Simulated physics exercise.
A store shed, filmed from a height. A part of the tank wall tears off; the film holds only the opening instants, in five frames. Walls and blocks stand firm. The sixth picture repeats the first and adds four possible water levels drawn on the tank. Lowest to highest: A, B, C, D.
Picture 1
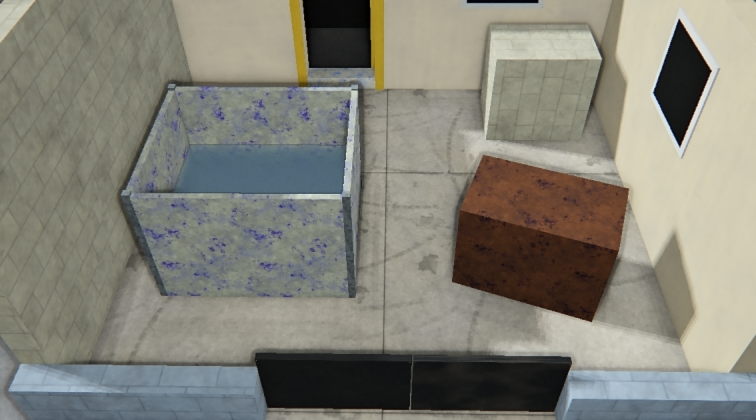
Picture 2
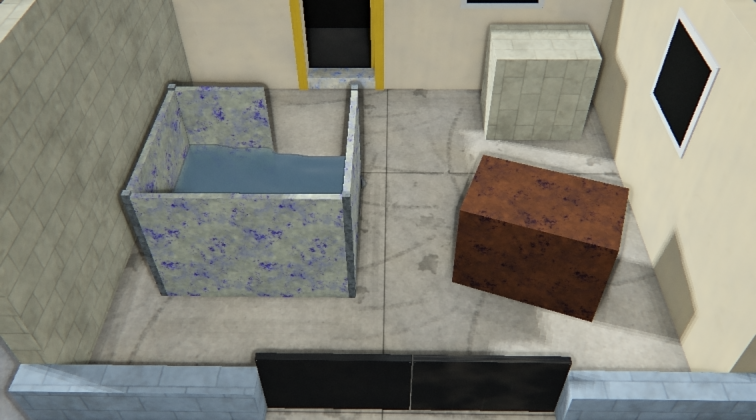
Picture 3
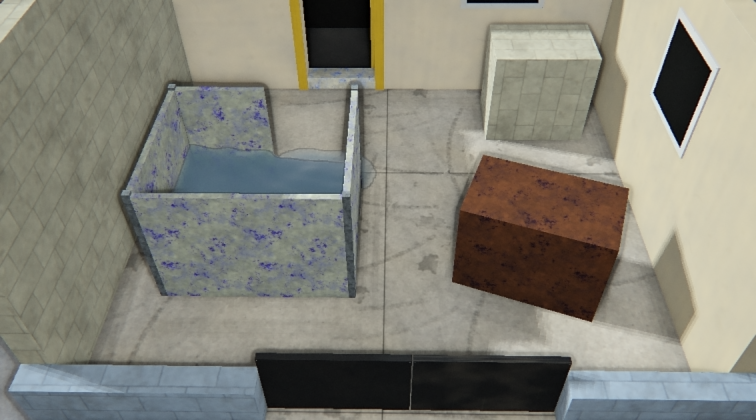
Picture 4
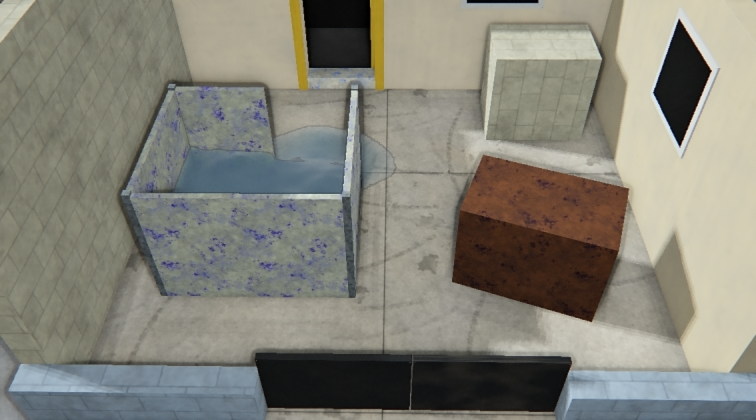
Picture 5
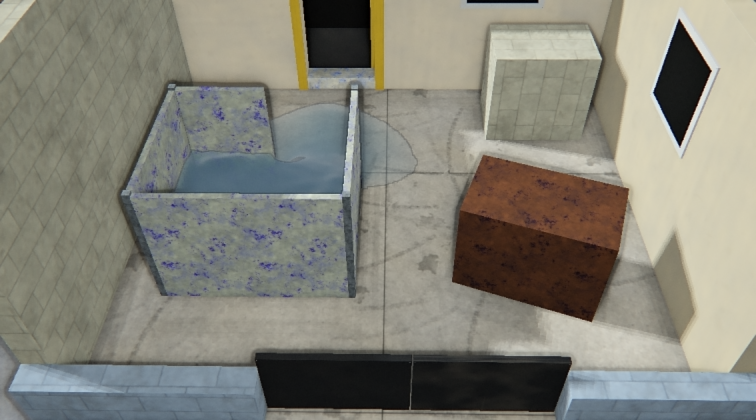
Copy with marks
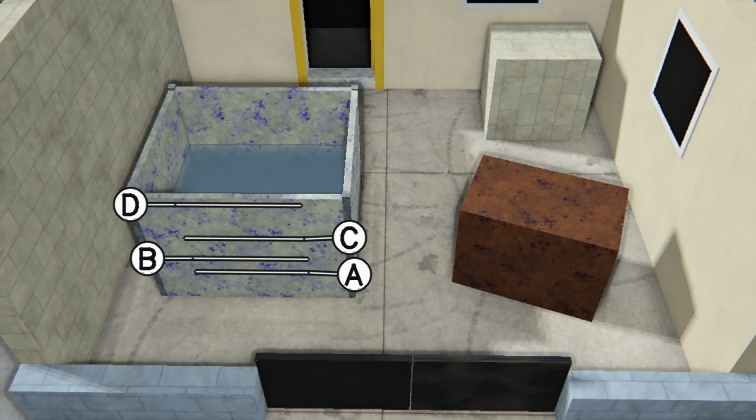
Water spreading across a concrete floor from a speckled tank after part of its back wall disappears, passing behind the right side.
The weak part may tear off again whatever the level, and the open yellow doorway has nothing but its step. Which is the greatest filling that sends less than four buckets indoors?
A will do.
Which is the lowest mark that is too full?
That is mark B.
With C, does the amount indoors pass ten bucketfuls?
Yes.
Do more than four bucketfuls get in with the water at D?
Yes, it does.
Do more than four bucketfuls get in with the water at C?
Yes, it does.
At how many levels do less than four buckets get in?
One of the four.
On the marked copy, A at (252, 272); B at (249, 258); C at (245, 238); D at (237, 205); from the bottom up A, B, C, D.
With A, a bucket or two gets in.
With B, about 9 bucketfuls get in.
With C, dozens of bucketfuls pour in.
With D, dozens of bucketfuls pour in.
